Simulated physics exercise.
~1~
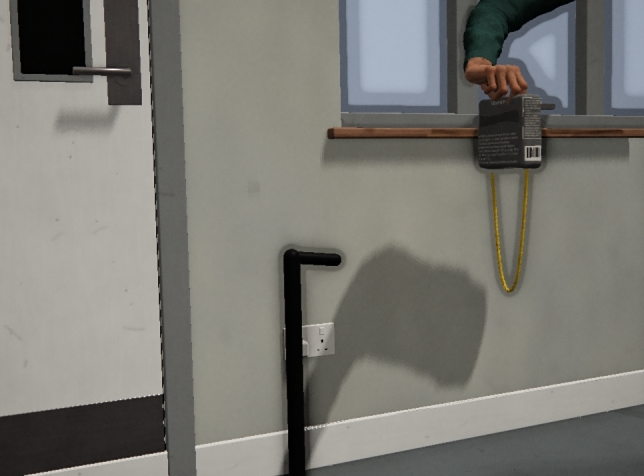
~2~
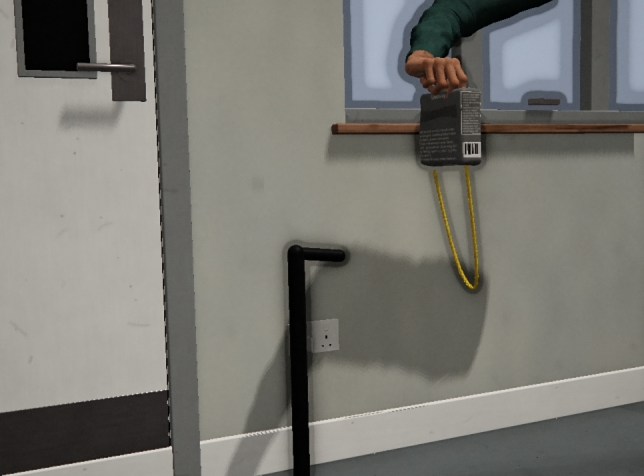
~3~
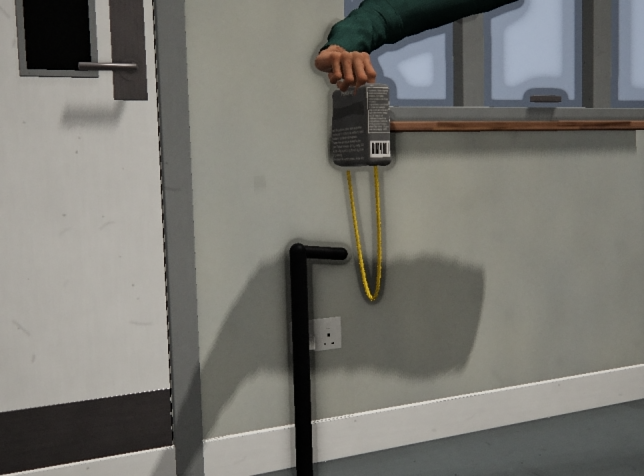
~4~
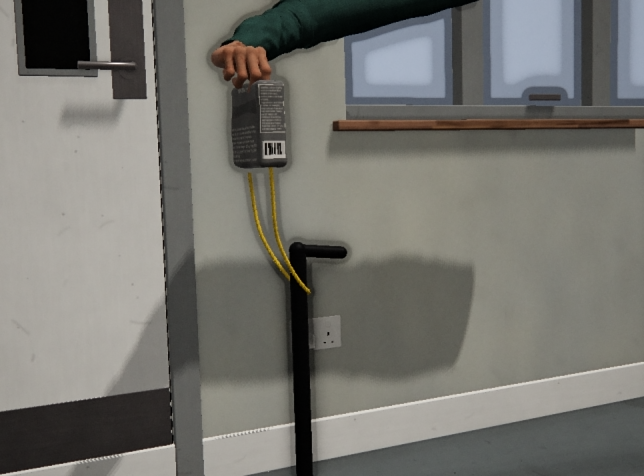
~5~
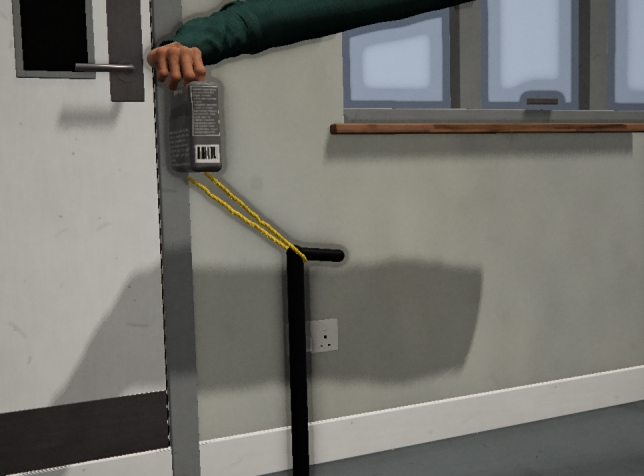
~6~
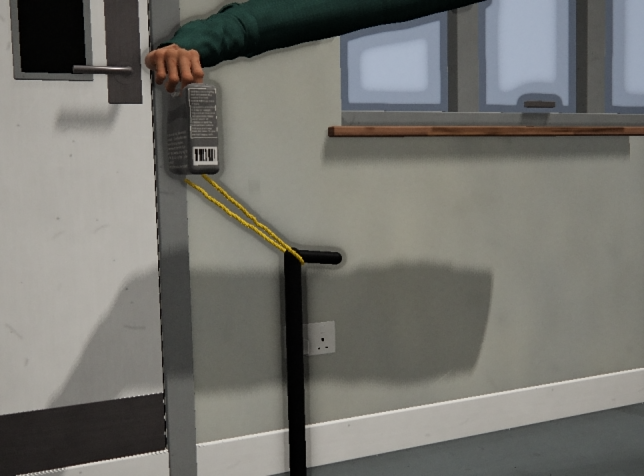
A grey pouch with a barcode, trailing a long yellow loop, is held from above by a hand in a dark green sleeve in a plain room, seen from a slightly swaying camera facing the wall. A pale door stands at left, windows with a brown sill at right, and a black post with a hook pointing right rises near a wall socket. The hand carries the upright pouch left, away from the sill and over the post. The low-hanging loop meets the post and trails behind the pouch. Finally the loop pulls tight round the post, and the hand stops beside the door, the pouch caught.
